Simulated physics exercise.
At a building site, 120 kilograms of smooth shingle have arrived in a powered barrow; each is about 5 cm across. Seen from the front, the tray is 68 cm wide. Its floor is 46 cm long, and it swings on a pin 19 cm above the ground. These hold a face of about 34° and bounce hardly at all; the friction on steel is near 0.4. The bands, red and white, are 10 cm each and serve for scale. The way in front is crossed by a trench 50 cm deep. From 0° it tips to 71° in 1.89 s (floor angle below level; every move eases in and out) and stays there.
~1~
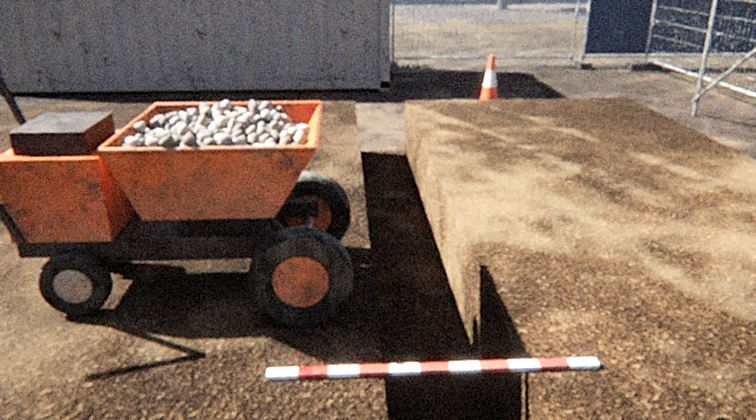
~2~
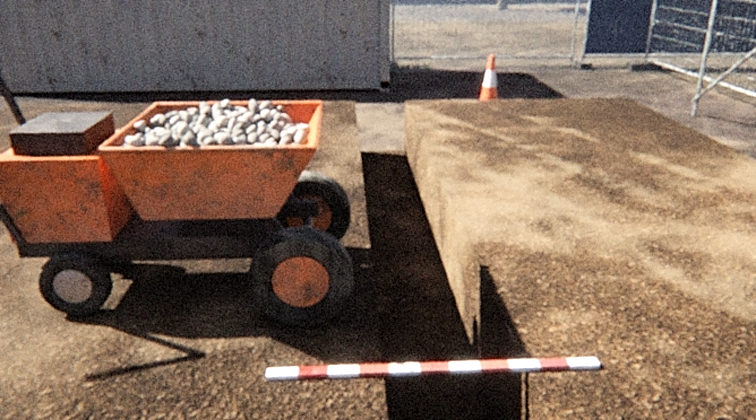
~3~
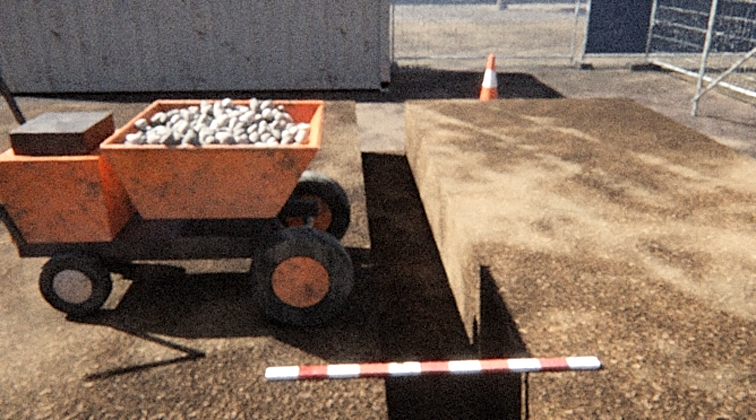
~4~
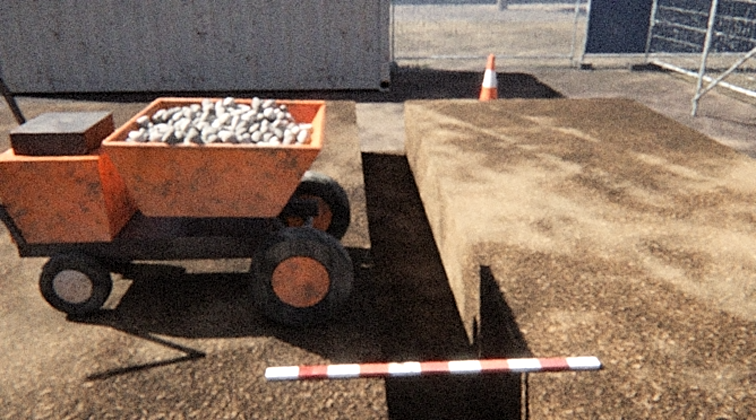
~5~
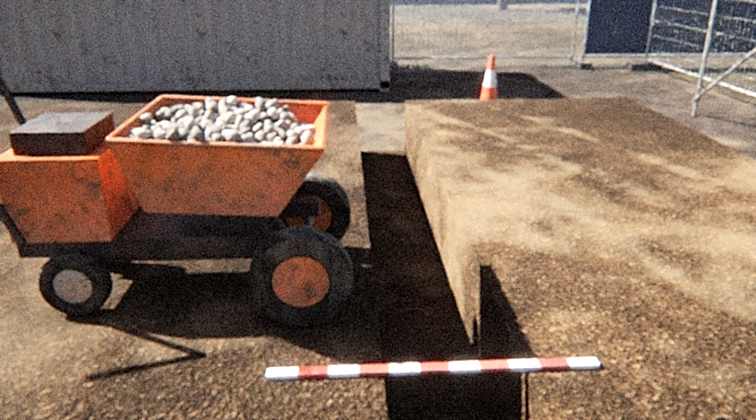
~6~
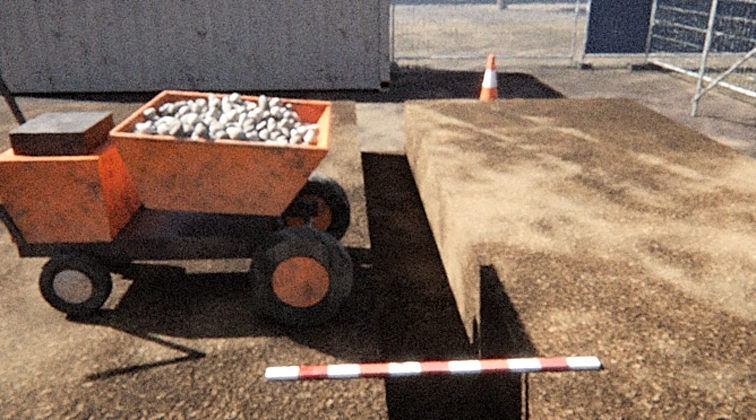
To begin with, an orange dumper loaded with pale stones sits level and still at the left of a dark trench, a red and white striped bar lying in front. Then its tray slowly tilts a little, the back end rising slightly, while the wheels stay in place.
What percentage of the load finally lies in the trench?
About 82 per cent.
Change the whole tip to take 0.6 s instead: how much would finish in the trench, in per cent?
Then some 50 per cent would.
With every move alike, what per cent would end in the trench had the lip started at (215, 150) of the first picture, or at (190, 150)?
100 % and 80 %.
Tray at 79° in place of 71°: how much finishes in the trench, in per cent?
It would come to about 75 percent.
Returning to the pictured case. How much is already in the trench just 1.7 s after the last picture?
40 per cent or so by then.
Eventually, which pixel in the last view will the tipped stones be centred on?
About (453, 362).
Then, 1.1 s after the last picture the floor is at 60°, 96 % in the tray, 4 % in the trench; the foremost stones are at (456, 221).
Then, 1.7 s after the last picture the floor is at 71°, 47 % in the tray, 40 % in the trench, 13 % past the trench; the foremost stones are at (582, 268).
Then, 2.0 s after the last picture the floor is at 71°, 26 % in the tray, 55 % in the trench, 18 % past the trench; the foremost stones are at (641, 277).
Then, 4.0 s after the last picture the floor is at 71°, 0 % in the tray, 82 % in the trench, 18 % past the trench; the foremost stones are at (655, 278).
